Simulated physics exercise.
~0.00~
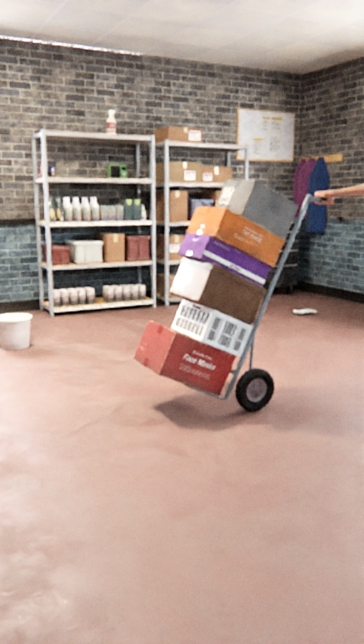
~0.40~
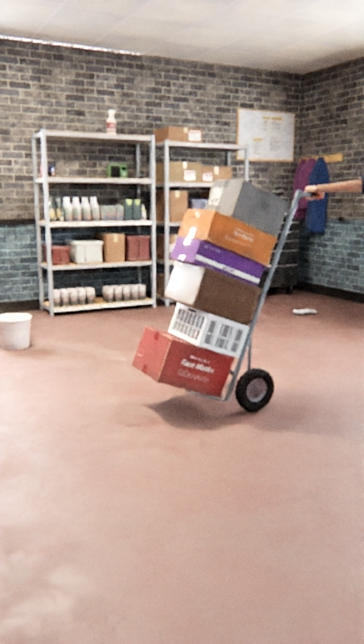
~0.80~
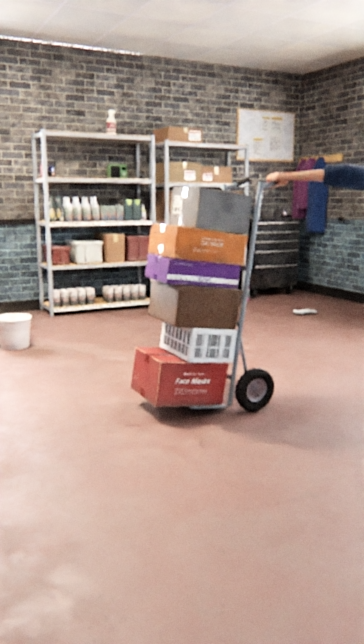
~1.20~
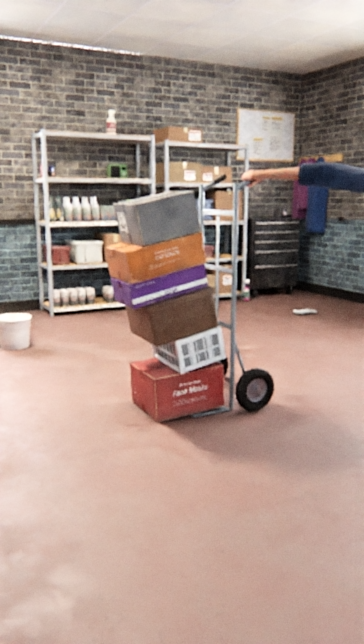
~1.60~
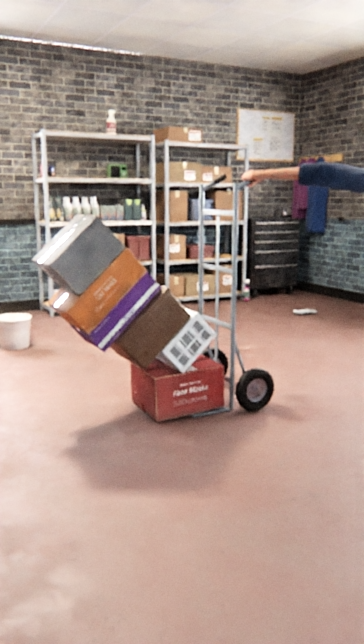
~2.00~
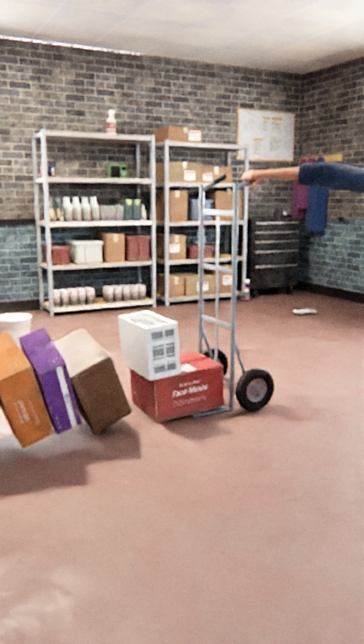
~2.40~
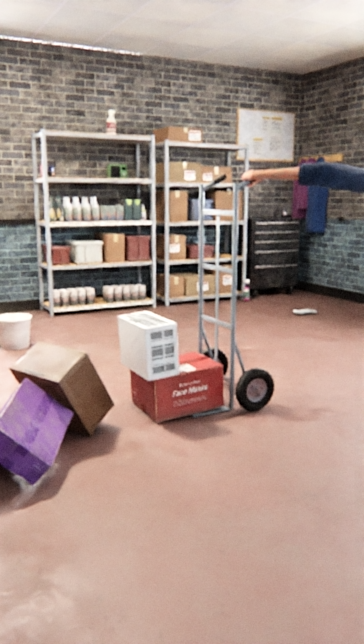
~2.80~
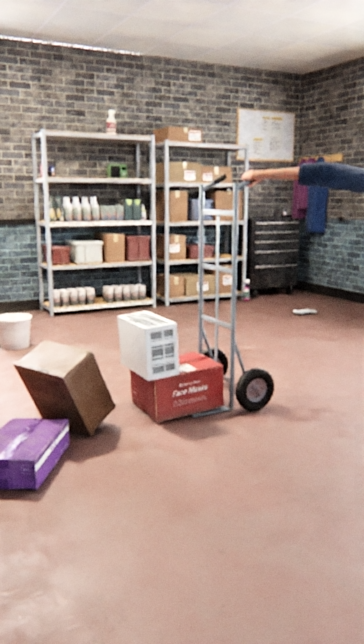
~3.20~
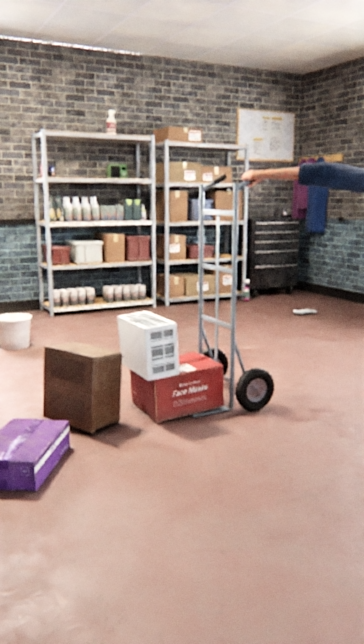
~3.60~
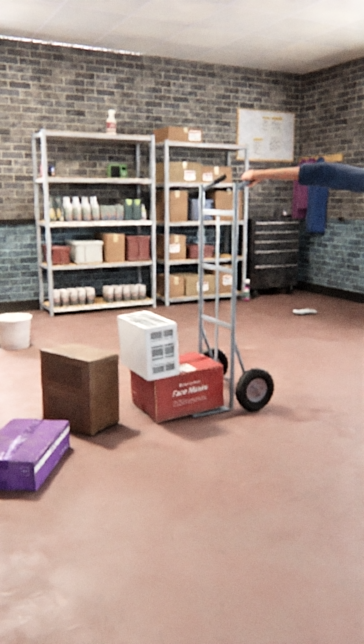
A hand truck stacked with six boxes was swung upright by someone's hand, and the upper boxes toppled off to the left, leaving the purple and brown ones on the floor while the white crate lay tipped on the red box.
